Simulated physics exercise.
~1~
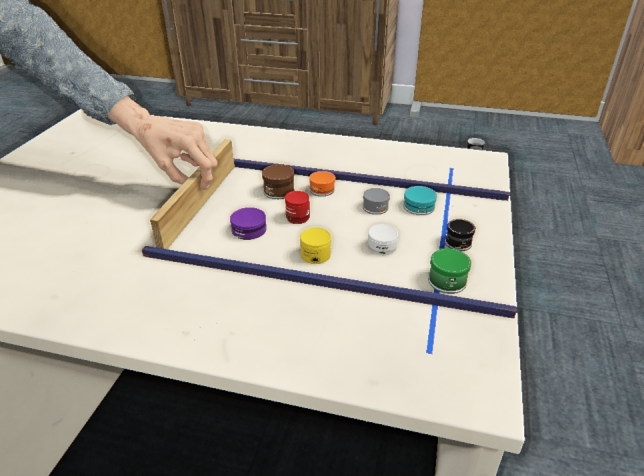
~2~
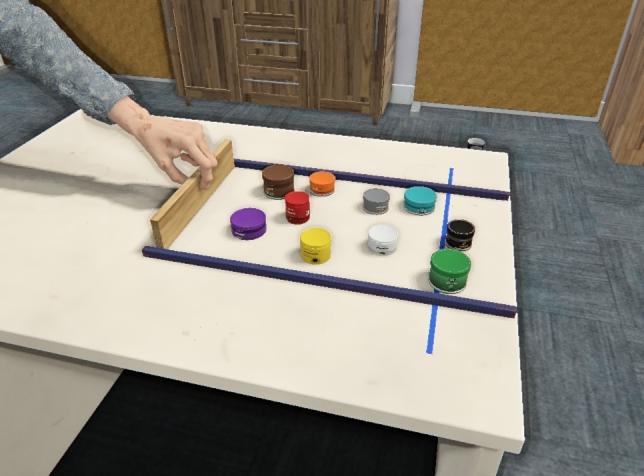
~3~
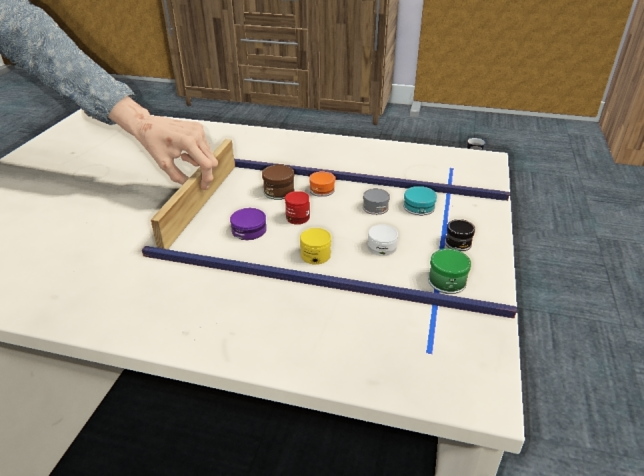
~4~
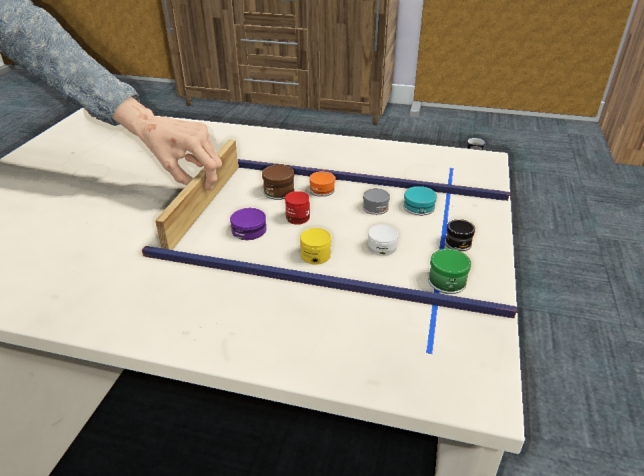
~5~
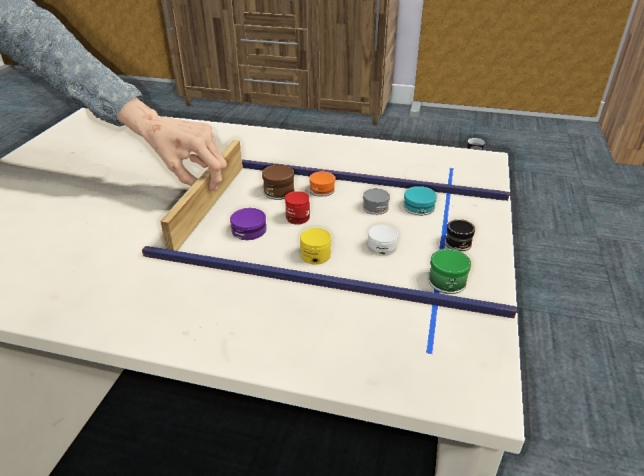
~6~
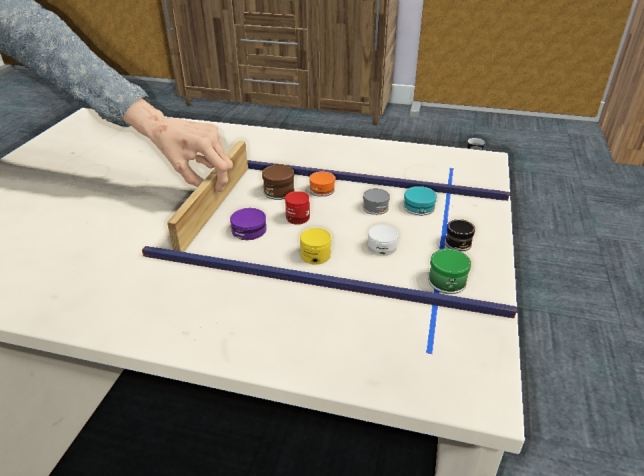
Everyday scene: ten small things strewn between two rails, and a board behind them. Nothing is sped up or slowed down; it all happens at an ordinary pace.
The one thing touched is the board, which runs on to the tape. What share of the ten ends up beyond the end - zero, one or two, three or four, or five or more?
From what happens, the ones that come off the end make zero in total.
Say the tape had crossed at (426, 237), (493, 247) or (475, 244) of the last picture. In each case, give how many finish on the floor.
In order: 0, 5 and 4.
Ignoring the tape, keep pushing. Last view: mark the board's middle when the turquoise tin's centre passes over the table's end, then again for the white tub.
At (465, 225) for the turquoise tin; at (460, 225) for the white tub.
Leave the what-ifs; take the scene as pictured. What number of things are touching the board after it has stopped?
It's 5.
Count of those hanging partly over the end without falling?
0.
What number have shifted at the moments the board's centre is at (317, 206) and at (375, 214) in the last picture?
First 5, then 8.
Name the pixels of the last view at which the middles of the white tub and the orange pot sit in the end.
Roughly (496, 265) for the first and roughly (462, 196) for the second.
Soon after, none off yet; black tin at rest near (460, 235); green pot at rest near (449, 271); turquoise tin at rest near (420, 201).
At rest, the number that fall off is zero.
